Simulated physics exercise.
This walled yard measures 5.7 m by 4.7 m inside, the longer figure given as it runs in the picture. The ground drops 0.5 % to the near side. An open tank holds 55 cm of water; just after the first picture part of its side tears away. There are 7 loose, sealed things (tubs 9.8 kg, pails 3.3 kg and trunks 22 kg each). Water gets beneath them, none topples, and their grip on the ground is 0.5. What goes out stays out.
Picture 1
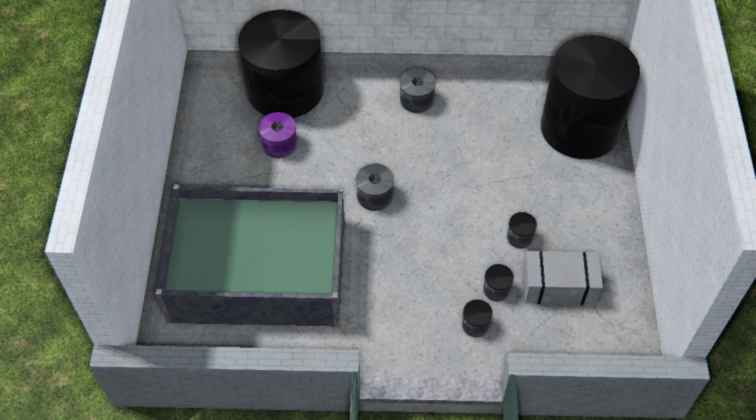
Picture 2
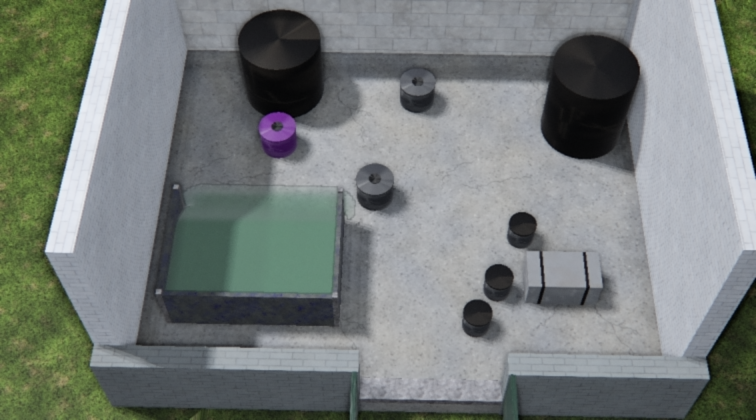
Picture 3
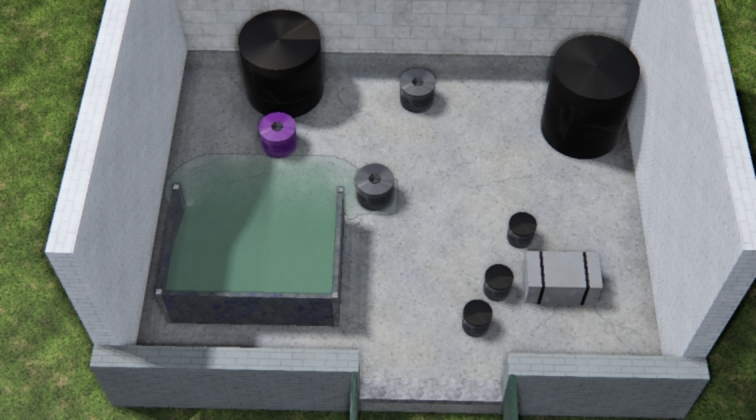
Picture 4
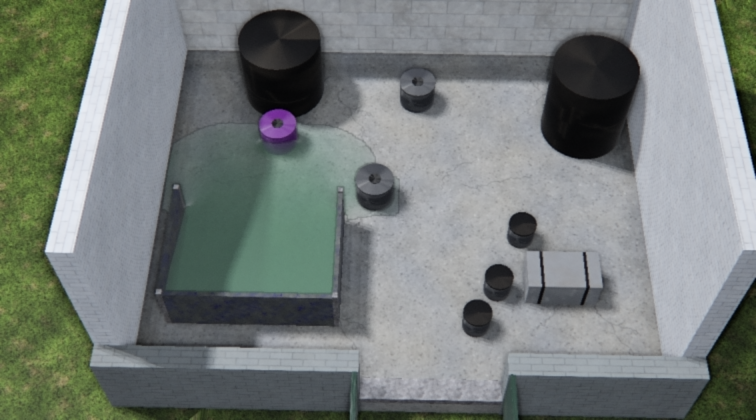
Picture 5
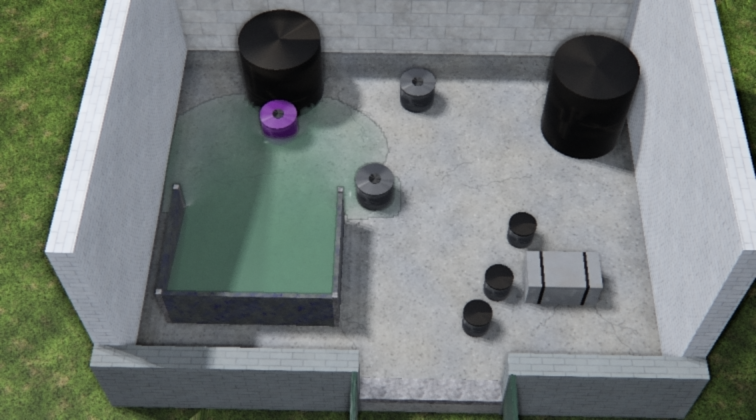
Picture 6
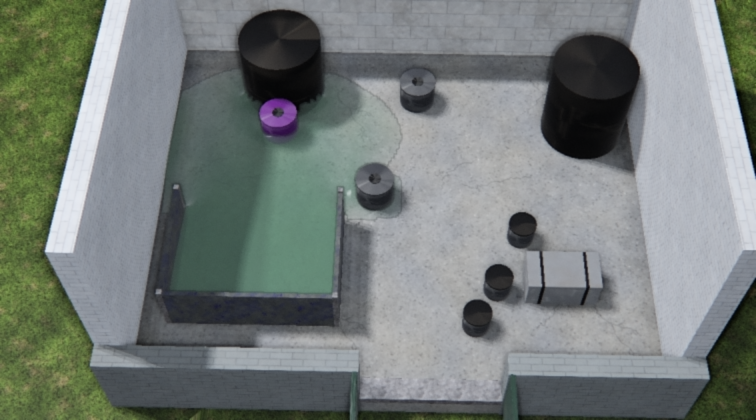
Greenish water fills an open tank at the lower left of a grey walled yard with grass outside, seen from high above by a still camera. A purple tub sits near a big black cylinder behind the tank, with grey and small black tubs, another big cylinder and a strapped grey box elsewhere. The tank's far side opens, water spreads backward and rightward across the floor, and the purple tub shifts slightly back.
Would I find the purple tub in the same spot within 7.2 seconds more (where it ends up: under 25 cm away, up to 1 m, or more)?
Purple tub ends far away.
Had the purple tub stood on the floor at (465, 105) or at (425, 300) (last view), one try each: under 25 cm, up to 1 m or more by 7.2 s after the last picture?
In that order: It slides a little; it holds its place.
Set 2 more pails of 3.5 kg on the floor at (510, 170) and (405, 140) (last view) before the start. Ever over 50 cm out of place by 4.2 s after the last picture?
In that order: More, more.
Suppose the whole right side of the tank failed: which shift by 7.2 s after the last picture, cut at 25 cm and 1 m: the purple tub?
In that case the purple tub holds its place.
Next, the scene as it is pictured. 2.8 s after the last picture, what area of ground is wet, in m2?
Some 15 m2.
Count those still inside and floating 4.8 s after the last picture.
At that moment 1.
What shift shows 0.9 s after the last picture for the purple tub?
Roughly 20 cm by then.
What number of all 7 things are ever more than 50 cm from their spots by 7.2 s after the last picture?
That makes 4.
Then, 0.9 s after the last picture the purple tub is near (287, 110), 0.2 m from its start, afloat; 0 of 7 are out; 1 afloat.
Then, 2.8 s after the last picture the purple tub is near (410, 156), 1.7 m from its start, aground; 0 of 7 are out; 1 afloat.
Then, 4.8 s after the last picture the purple tub is near (474, 209), 2.6 m from its start, aground; 0 of 7 are out; 1 afloat.
Then, 7.2 s after the last picture the purple tub is near (481, 219), 2.7 m from its start, aground; 0 of 7 are out; 2 afloat.
